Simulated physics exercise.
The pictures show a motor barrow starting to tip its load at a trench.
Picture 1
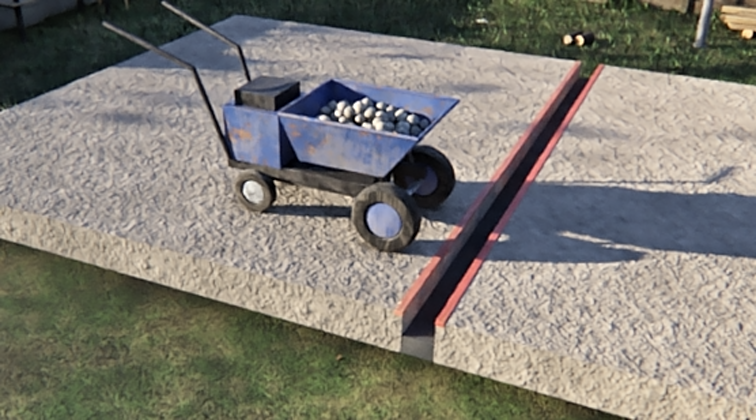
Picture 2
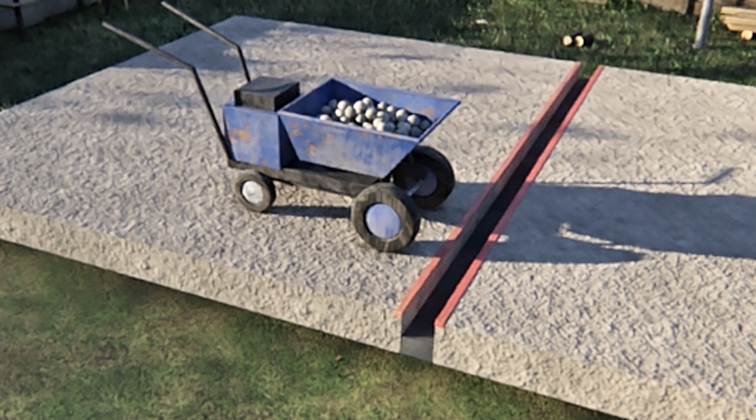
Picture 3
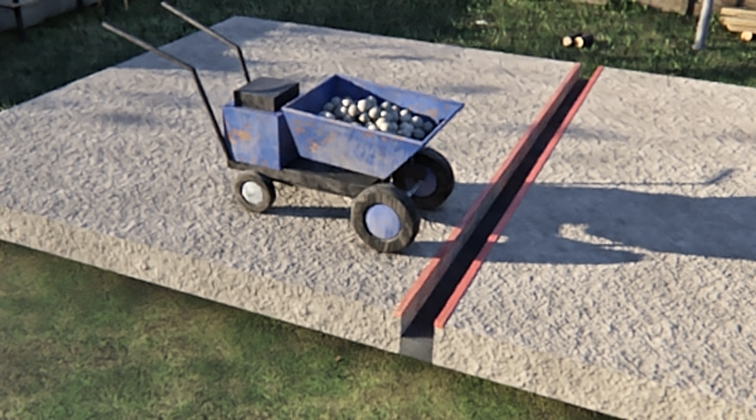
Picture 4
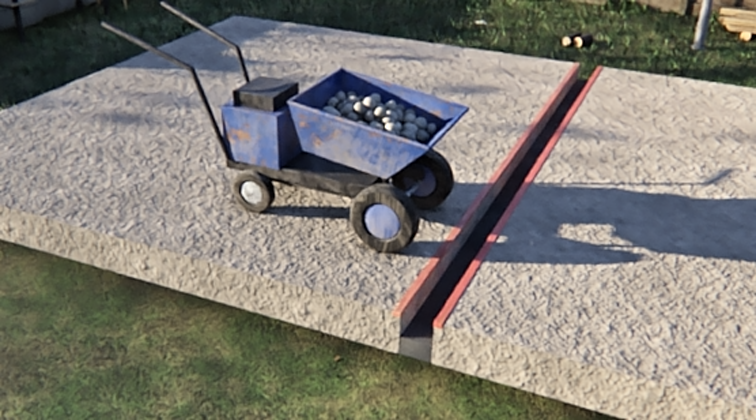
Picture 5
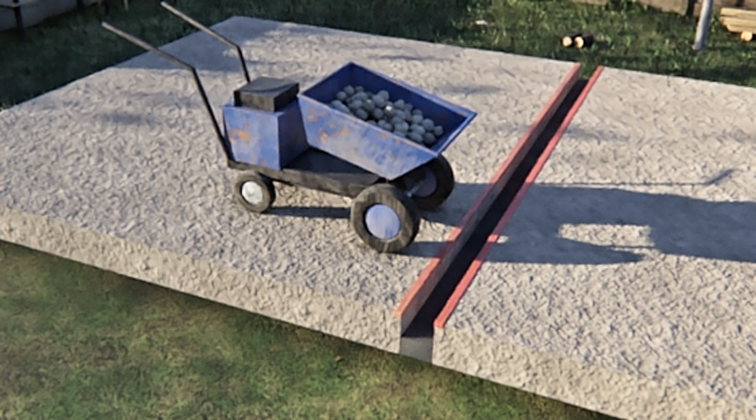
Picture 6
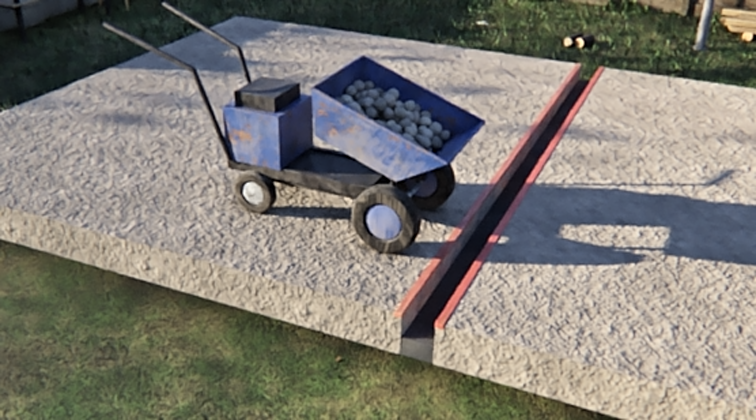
In this clip, a blue motor barrow loaded with rounded pebbles stands on a pale slab beside a narrow, red-edged trench. Its wheels stay put while the skip gradually tilts toward the right, its rear rising away from the chassis.
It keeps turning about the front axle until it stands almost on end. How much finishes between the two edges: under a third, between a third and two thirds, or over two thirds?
In the trench: Less than a third.
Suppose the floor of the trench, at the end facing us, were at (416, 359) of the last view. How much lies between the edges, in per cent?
Some 0 per cent.
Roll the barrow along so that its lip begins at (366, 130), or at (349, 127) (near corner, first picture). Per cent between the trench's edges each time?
In turn 60 and 60 in a hundred.
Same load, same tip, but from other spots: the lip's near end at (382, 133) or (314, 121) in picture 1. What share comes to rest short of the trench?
In turn 0 and 60 in a hundred.
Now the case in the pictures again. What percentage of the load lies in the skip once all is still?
Near 0 %.
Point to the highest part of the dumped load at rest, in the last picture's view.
Roughly at (528, 242).
Shortly afterwards, skip tipped steeply; the whole lot in the skip.
Next, skip tipped right over; the bulk in the skip; near a quarter beyond it; only a few falling.
Some moments later, skip tipped right over; a little in the skip; all but a few beyond it.
In the end, skip tipped right over; only a few in the skip; only a few in or heaped over the trench; all but a few beyond it.
